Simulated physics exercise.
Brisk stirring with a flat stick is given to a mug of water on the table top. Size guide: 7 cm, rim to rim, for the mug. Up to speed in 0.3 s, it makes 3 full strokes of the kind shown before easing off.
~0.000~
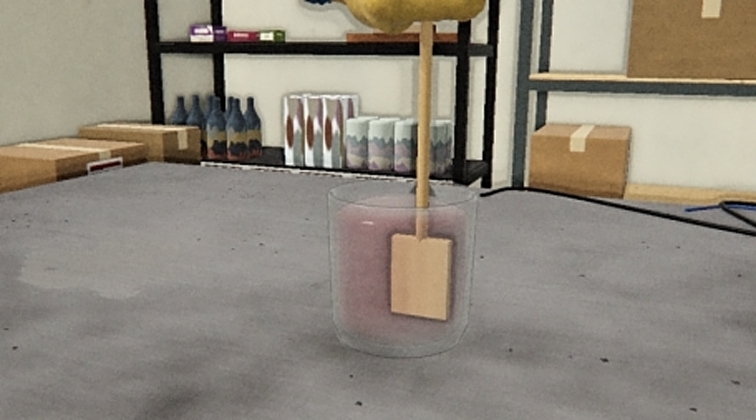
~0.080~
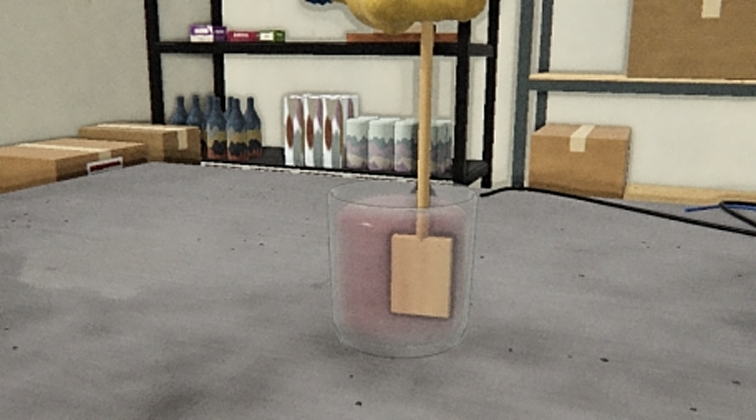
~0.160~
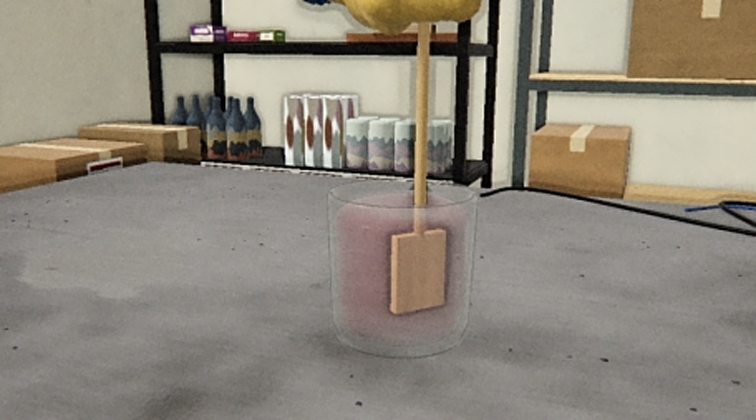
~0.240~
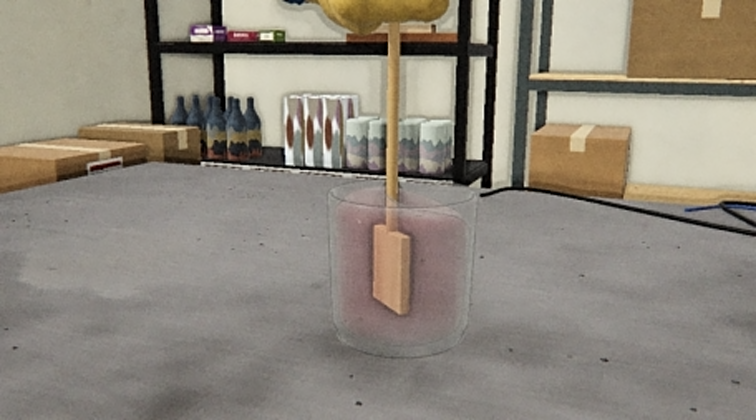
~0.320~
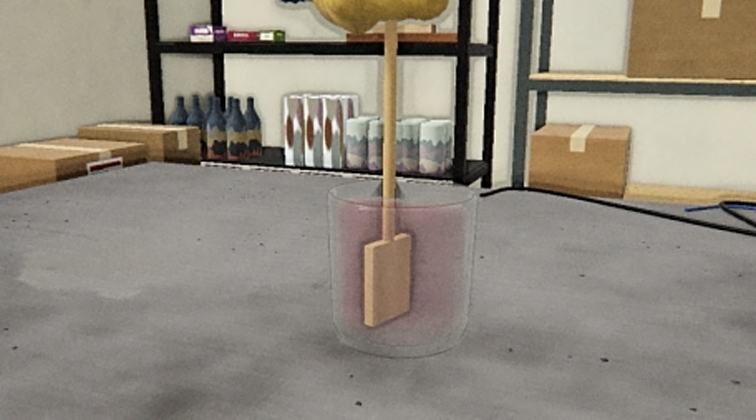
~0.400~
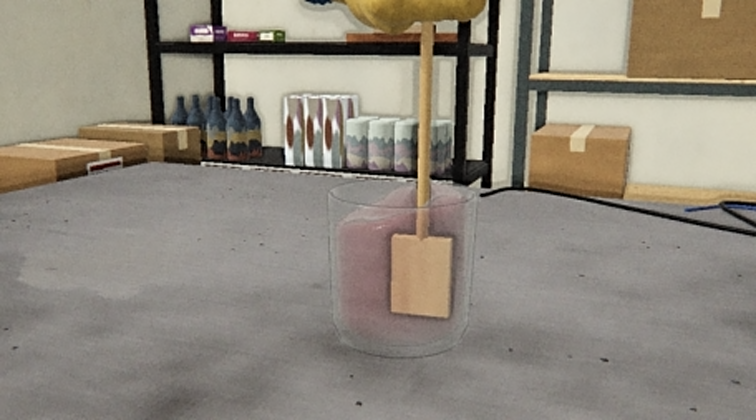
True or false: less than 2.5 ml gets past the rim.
False, it spills.
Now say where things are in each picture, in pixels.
In the first frame, the stem is at (426, 66); the water meets the walls at (340, 203) and (468, 216); the rim runs from (336, 191) to (473, 203).
In the second frame, the stem is at (426, 66); the water meets the walls at (339, 203) and (469, 217).
In the third frame, the stem is at (423, 65); the water meets the walls at (340, 201) and (469, 215).
In the fourth frame, the stem is at (394, 65); the water meets the walls at (341, 194) and (468, 218).
In the fifth frame, the stem is at (391, 66); the water meets the walls at (339, 195) and (470, 209).
In the sixth frame, the stem is at (426, 66); the water meets the walls at (340, 211) and (472, 199).
By 0.56 s 2 ml is over the rim.
By 0.73 s 4 ml is over the rim.
By 0.89 s 9 ml is over the rim.
By 1.05 s 11 ml is over the rim.
At rest 11 ml is over the rim.
